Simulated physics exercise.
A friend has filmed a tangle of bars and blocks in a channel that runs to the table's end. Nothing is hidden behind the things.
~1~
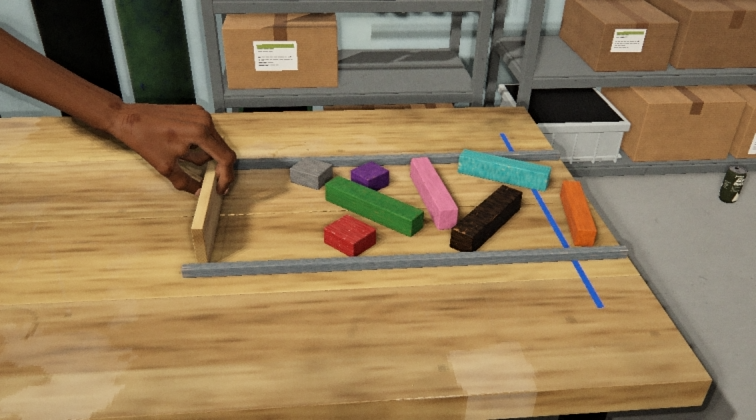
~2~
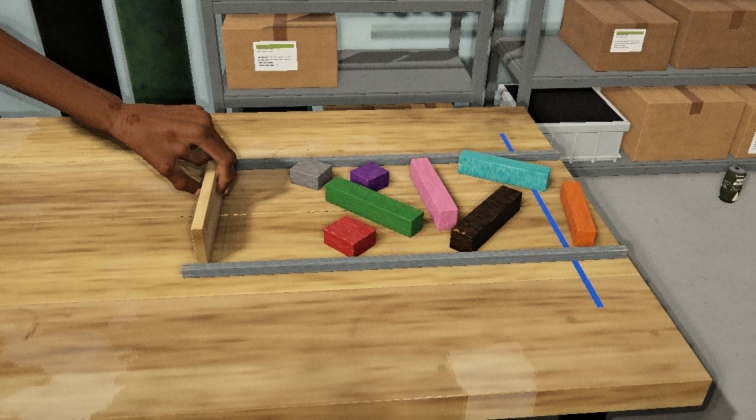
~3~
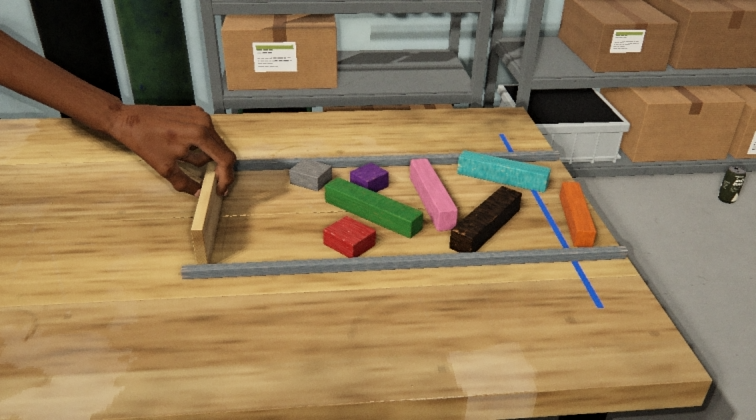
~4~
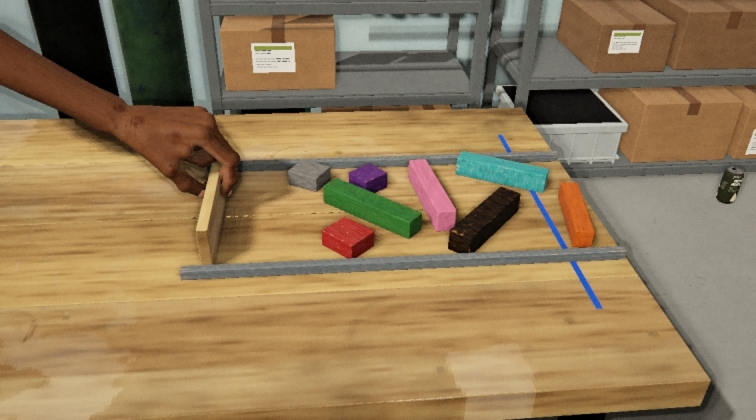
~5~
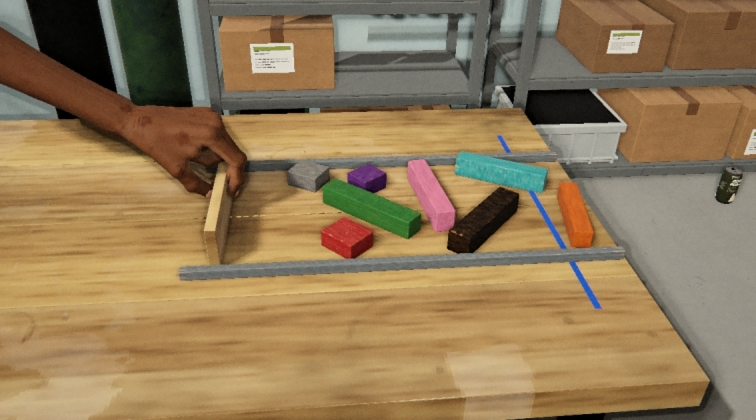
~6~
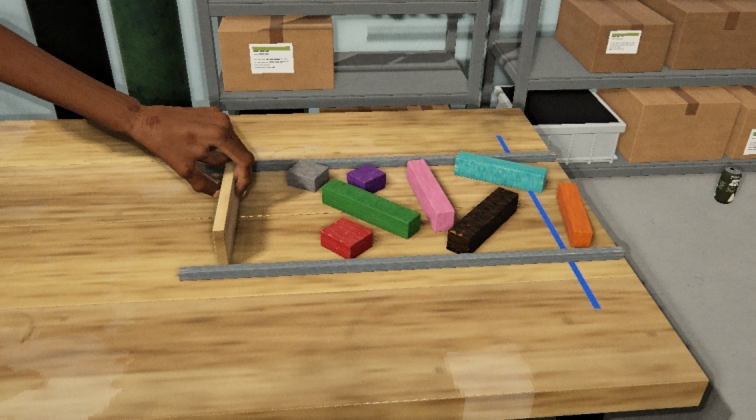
On a wooden tabletop, a hand slides an upright board slightly right between grey rails, the coloured bars and blocks ahead lying still.
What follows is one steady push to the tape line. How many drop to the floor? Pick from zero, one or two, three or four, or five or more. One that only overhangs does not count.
Here the number that fall off is three or four.
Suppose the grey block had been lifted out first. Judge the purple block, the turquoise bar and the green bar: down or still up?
The purple block stays on, the turquoise bar is lost, the green bar remains up.
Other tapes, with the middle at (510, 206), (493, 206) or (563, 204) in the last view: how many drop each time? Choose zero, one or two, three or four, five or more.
One after another: 3 or 4; just one or two; more than four.
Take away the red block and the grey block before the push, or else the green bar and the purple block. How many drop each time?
3 in the first case, 2 in the second.
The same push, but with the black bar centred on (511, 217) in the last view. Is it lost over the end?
From there it comes down.
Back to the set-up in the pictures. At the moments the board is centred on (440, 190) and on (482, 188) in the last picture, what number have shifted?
By then 7, and 8.
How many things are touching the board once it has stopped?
That makes 3.
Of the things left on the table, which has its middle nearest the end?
It is the purple block.
A little later, none off yet; orange bar at rest near (573, 214); turquoise bar at rest near (500, 172); black bar at rest near (484, 220).
Next, none off yet; orange bar at rest near (573, 214); turquoise bar shifted a little near (510, 170); black bar shifted a little near (510, 219).
Later still, none off yet; orange bar tilted a little near (608, 214); turquoise bar shifted about its own width near (554, 161); black bar shifted about its own width near (588, 214).
When it is over, the number that fall off is three or four; down, pink bar, black bar, turquoise bar and orange bar.
